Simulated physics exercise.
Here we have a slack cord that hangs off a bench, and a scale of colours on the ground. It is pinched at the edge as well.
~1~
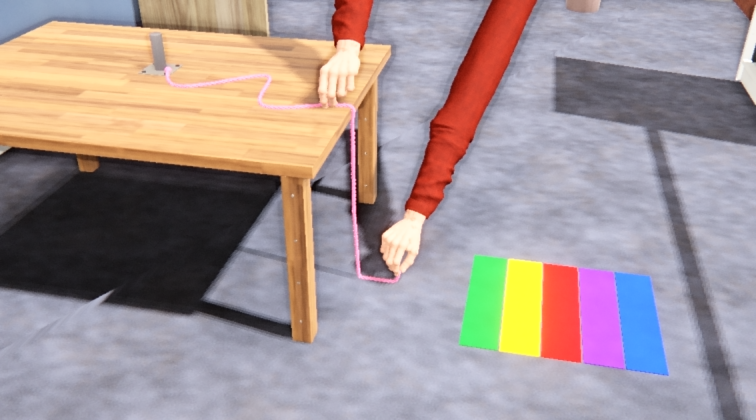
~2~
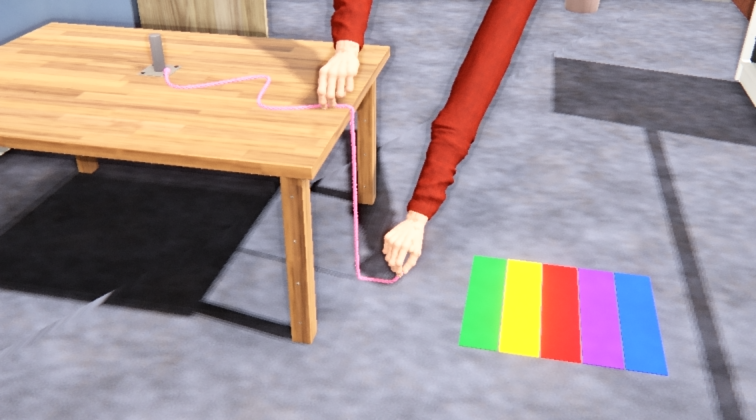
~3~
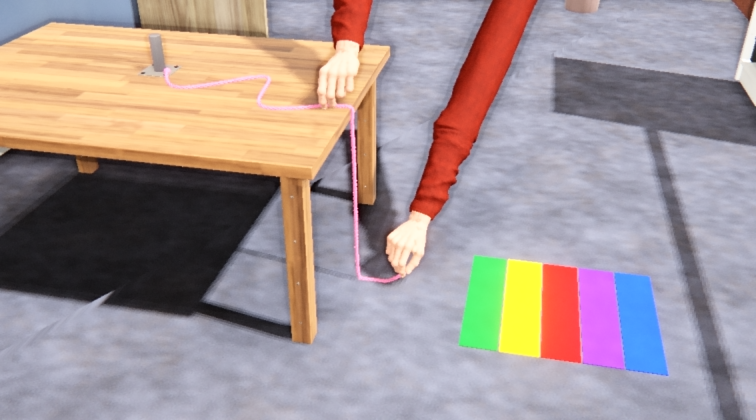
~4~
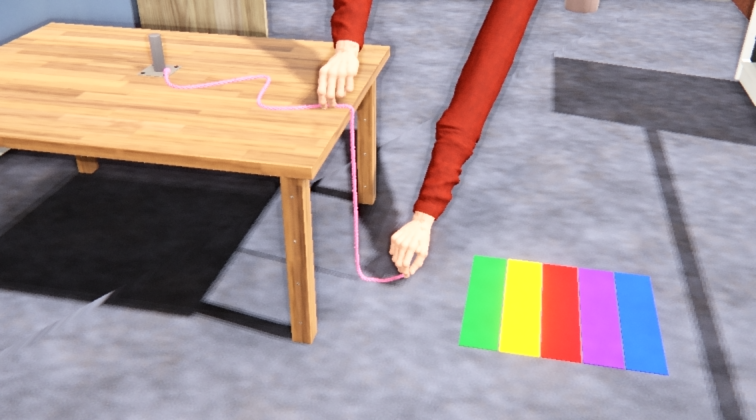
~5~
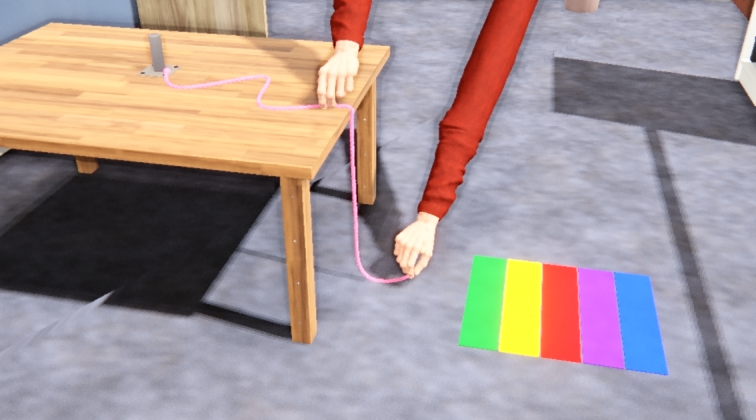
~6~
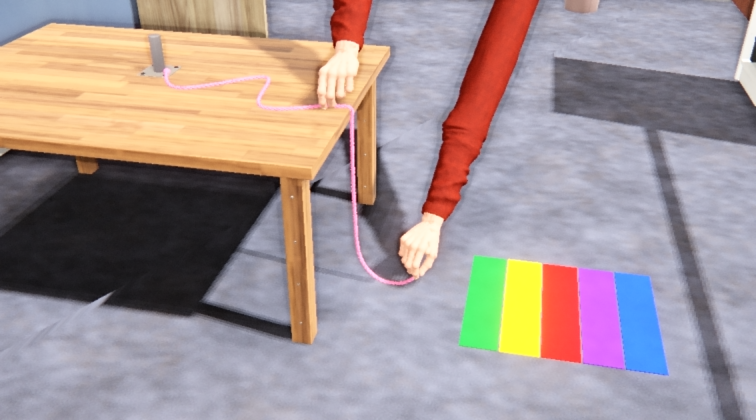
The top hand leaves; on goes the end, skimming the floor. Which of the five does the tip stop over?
Over blue.
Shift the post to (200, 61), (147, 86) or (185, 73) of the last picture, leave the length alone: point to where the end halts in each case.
The places are (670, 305), (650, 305) and (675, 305).
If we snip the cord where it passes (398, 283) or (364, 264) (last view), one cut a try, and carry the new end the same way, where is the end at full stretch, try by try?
In that order: (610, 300) and (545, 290).
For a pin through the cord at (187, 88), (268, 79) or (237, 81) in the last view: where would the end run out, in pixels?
About (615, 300), (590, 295) and (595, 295).
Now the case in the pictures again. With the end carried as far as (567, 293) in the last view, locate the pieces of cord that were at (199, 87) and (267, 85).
They go to (234, 78) and to (315, 90).
Soon after, end near (568, 293); over red.
After that, end near (615, 299); over purple.
At the stop, end near (642, 303); over blue. The end stops over the blue strip.
